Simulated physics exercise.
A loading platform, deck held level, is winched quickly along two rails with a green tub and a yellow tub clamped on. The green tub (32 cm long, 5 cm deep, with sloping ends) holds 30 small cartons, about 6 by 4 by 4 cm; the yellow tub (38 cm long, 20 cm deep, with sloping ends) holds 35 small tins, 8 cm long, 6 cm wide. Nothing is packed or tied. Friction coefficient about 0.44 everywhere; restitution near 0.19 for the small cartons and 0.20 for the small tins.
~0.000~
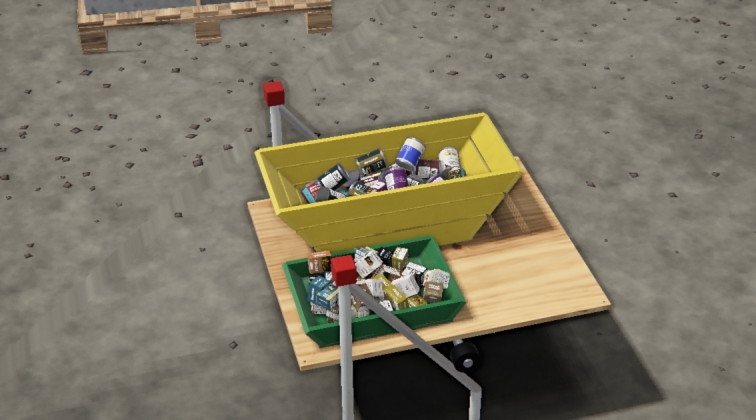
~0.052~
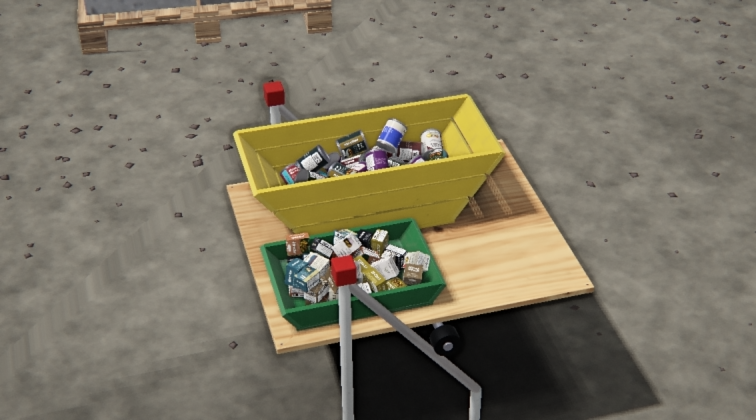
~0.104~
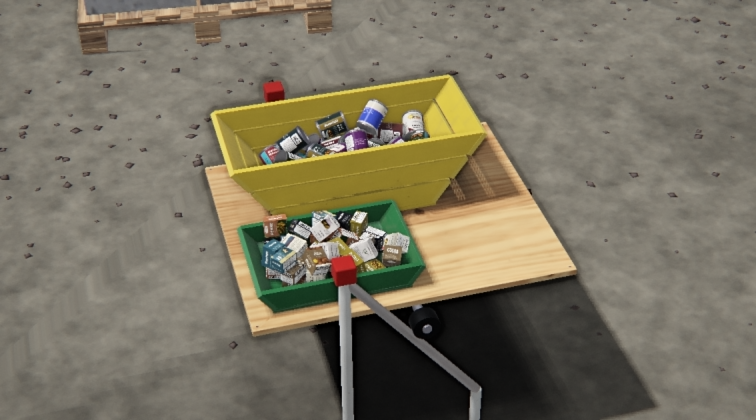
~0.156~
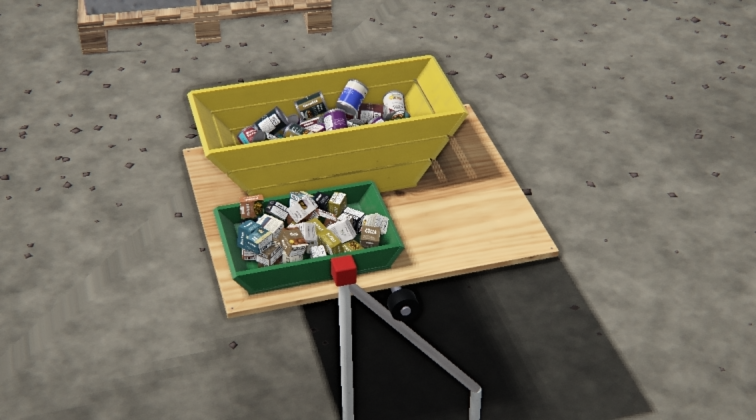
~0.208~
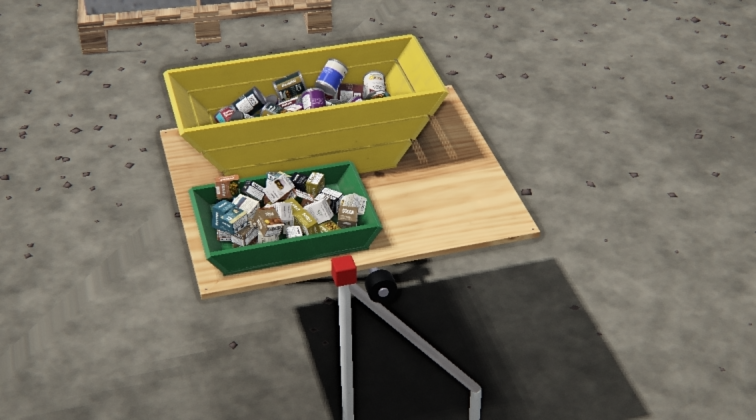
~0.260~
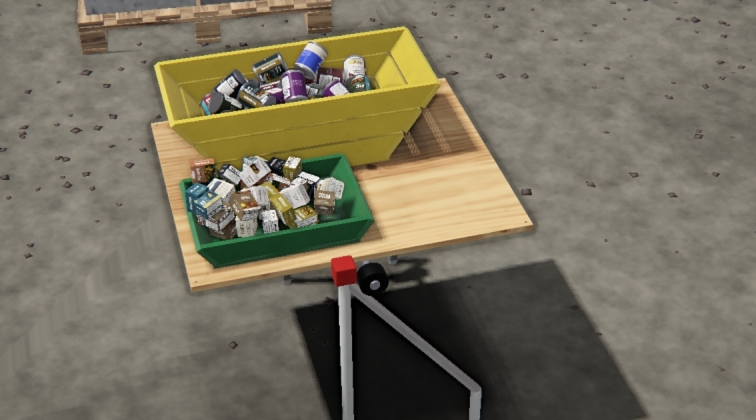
On bare grey ground, a wooden platform carries a yellow tub and green tub up and left.
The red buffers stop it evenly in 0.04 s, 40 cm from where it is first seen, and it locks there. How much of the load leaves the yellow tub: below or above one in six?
It sheds less than a sixth of them.
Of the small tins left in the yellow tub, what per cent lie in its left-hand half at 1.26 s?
About 70 per cent.
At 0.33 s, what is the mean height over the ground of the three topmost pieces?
Roughly 92 cm.
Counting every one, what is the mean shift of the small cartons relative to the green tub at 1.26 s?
Some 44 cm leftwards.
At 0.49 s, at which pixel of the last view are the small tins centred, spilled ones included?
At about (251, 115).
After 0.33 s, green tub 26 in, 4 out and yellow tub 35 in, 0 out.
After 0.49 s, green tub 12 in, 18 out and yellow tub 35 in, 0 out.
After 0.71 s, green tub 11 in, 19 out and yellow tub 35 in, 0 out.
Final count (at 1.26 s), green tub 11 in, 19 out and yellow tub 35 in, 0 out. Asked share, 0 of 35, 0 per cent.
